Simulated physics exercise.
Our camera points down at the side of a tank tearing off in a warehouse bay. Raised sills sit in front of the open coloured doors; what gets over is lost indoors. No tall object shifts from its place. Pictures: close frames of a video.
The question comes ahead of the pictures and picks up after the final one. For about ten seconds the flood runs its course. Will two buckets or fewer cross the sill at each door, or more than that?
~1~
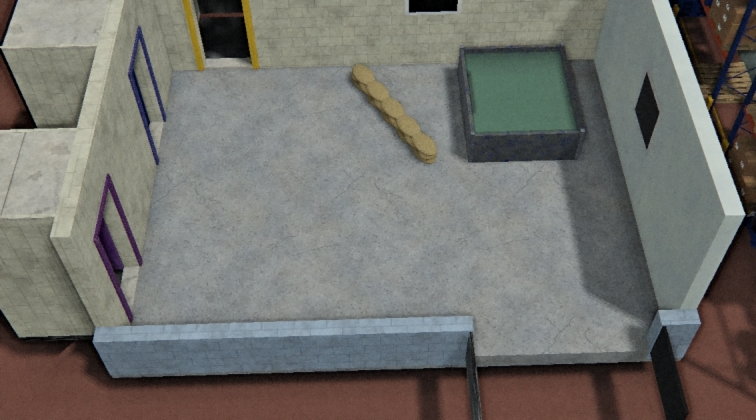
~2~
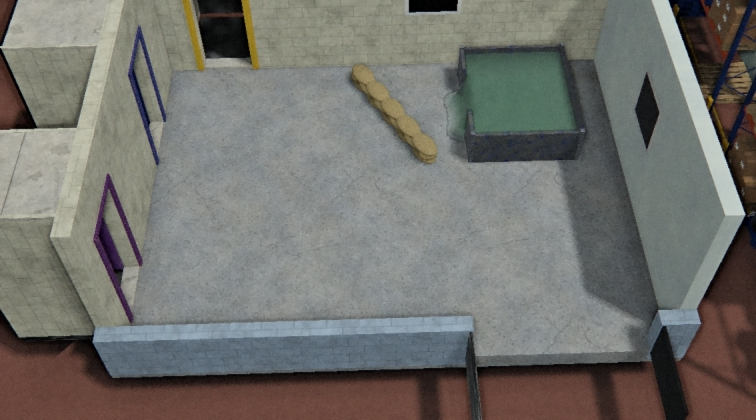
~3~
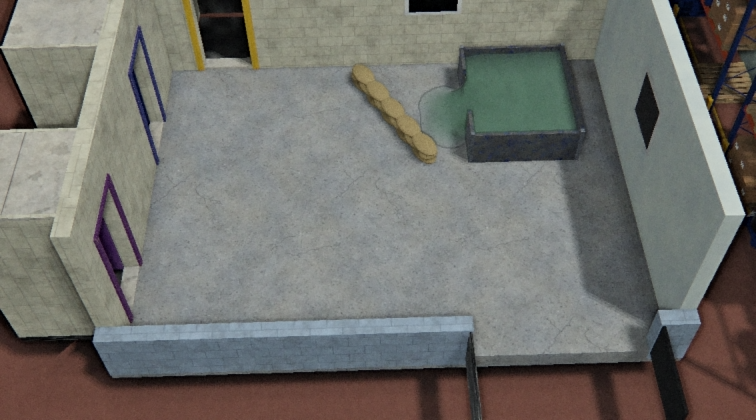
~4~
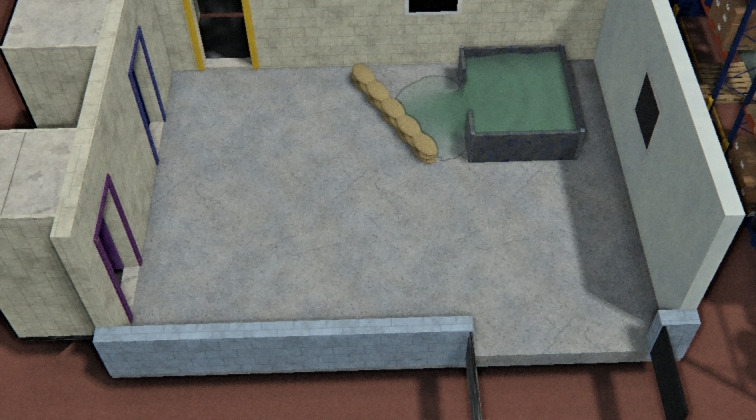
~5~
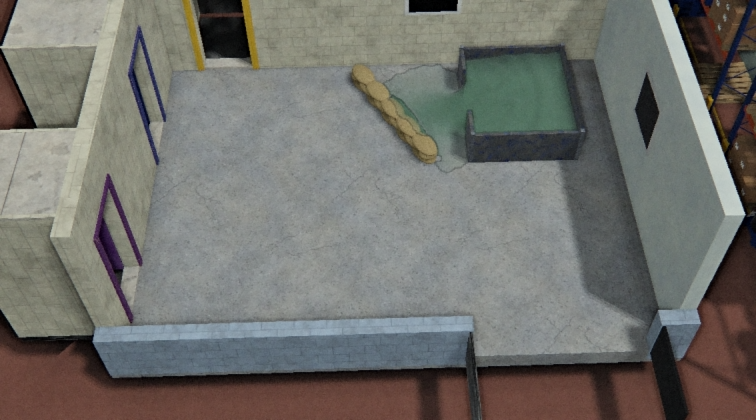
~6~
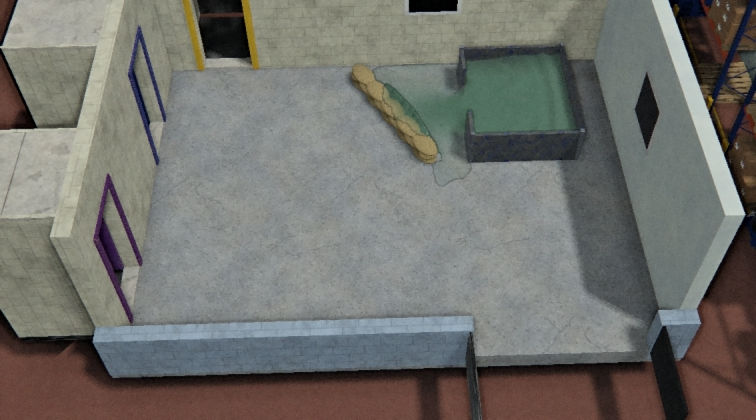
The blue door is going to be over the line, the purple door is going to be at or under the line, the yellow door is going to be at or under the line.
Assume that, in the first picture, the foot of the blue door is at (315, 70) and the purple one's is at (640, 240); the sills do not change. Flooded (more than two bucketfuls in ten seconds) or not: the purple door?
Purple door lets less in.
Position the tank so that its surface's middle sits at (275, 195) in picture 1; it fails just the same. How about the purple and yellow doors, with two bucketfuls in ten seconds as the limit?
Purple door: Above; yellow door: Above.
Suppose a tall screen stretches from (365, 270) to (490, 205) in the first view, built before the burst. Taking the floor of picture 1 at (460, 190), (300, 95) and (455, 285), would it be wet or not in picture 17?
Reading them off in sequence: Swamped, swamped, spared.
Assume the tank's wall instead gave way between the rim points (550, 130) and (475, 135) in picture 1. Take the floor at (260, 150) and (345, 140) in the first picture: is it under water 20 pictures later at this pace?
Respectively: Parched and parched.
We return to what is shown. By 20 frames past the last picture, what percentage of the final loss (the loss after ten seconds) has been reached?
Near 5 in a hundred, I reckon.
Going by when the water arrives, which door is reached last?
It has to be the door marked purple.
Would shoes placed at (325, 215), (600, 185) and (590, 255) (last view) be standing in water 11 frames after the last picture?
Lab note, in the order given: Unwetted, unwetted, unwetted.
A moment on, water covers 10 % of the floor; the blue door not reached, the purple door not reached, the yellow door not reached.
Next, water covers 25 % of the floor; the blue door not reached, the purple door not reached, the yellow door wet at the sill, nothing in.
Then, water covers 40 % of the floor; the blue door under two buckets in, the purple door not reached, the yellow door wet at the sill, nothing in.
Later, water covers 60 % of the floor; the blue door over two buckets in, the purple door wet at the sill, nothing in, the yellow door wet at the sill, nothing in.
In the end, water covers 80 % of the floor; the blue door over two buckets in, the purple door wet at the sill, nothing in, the yellow door wet at the sill, nothing in.
